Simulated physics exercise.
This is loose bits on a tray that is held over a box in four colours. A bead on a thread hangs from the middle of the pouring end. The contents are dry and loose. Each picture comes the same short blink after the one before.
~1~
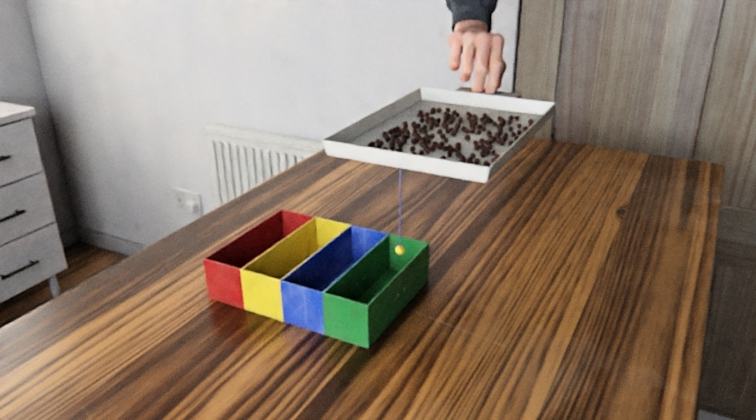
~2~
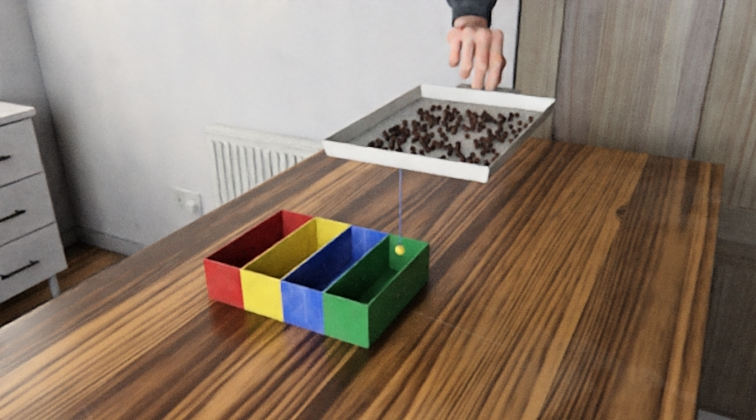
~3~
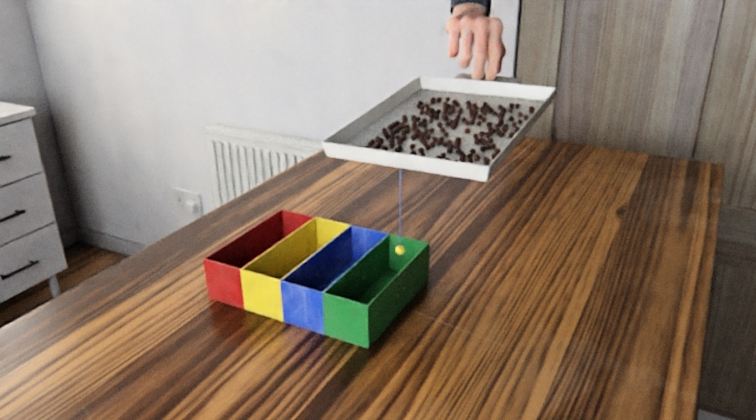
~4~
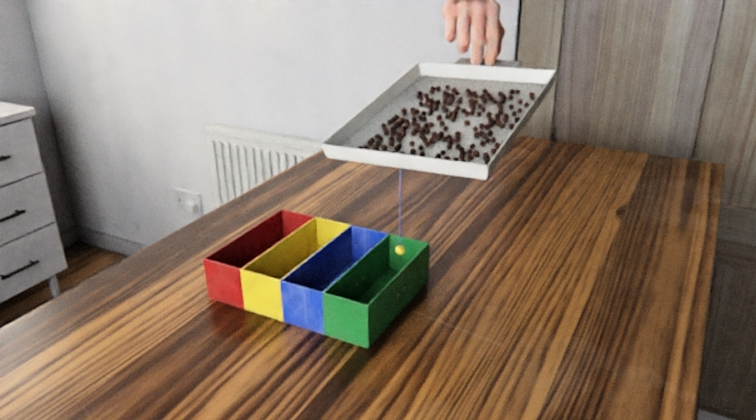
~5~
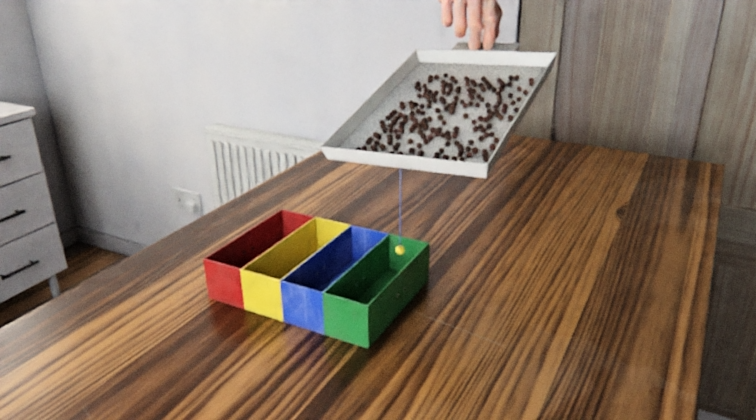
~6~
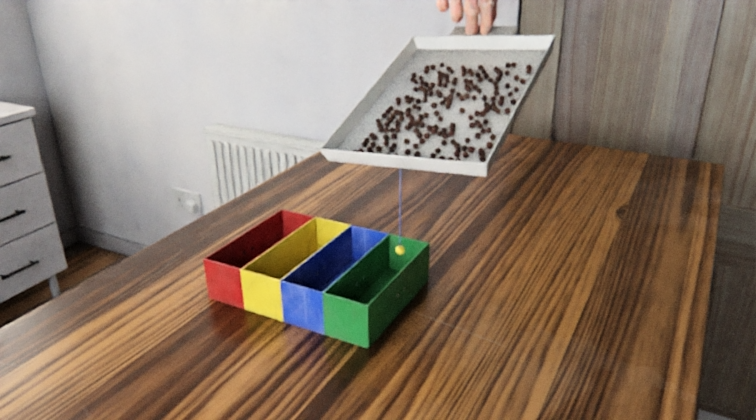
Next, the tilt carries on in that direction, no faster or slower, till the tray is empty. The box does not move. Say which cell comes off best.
The blue cell gets the most.
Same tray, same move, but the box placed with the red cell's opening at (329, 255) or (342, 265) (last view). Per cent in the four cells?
About 100 and 70 per cent.
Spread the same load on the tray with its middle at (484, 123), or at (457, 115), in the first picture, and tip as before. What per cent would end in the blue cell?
The first gives 40 %, the second 70 %.
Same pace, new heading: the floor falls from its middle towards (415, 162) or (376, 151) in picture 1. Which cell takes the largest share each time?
In turn: That green cell; blue.
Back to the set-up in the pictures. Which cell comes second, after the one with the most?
Next in line is the cell in green.
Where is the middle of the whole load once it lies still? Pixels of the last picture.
Around (335, 303).
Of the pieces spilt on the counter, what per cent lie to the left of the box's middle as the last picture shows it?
Some 30 per cent.
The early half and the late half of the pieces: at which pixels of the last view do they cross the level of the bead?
First near (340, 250), later near (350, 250).
Soon, tray tipped steeply; most on the tray; a small part in the blue cell; a stray few in the yellow cell; a stray few in the green cell; a small part falling or outside the box.
A while on, tray tipped past a quarter turn; about a quarter on the tray; about a quarter in the blue cell; a small part in the green cell; a small part in the yellow cell; about a third falling or outside the box.
Towards the end, tray tipped past a quarter turn; about half in the blue cell; about a third in the green cell; a small part in the yellow cell; a small part falling or outside the box.
Finally, tray tipped past a quarter turn; about half in the blue cell; about a third in the green cell; a small part in the yellow cell; none in the red cell; a small part outside the box.
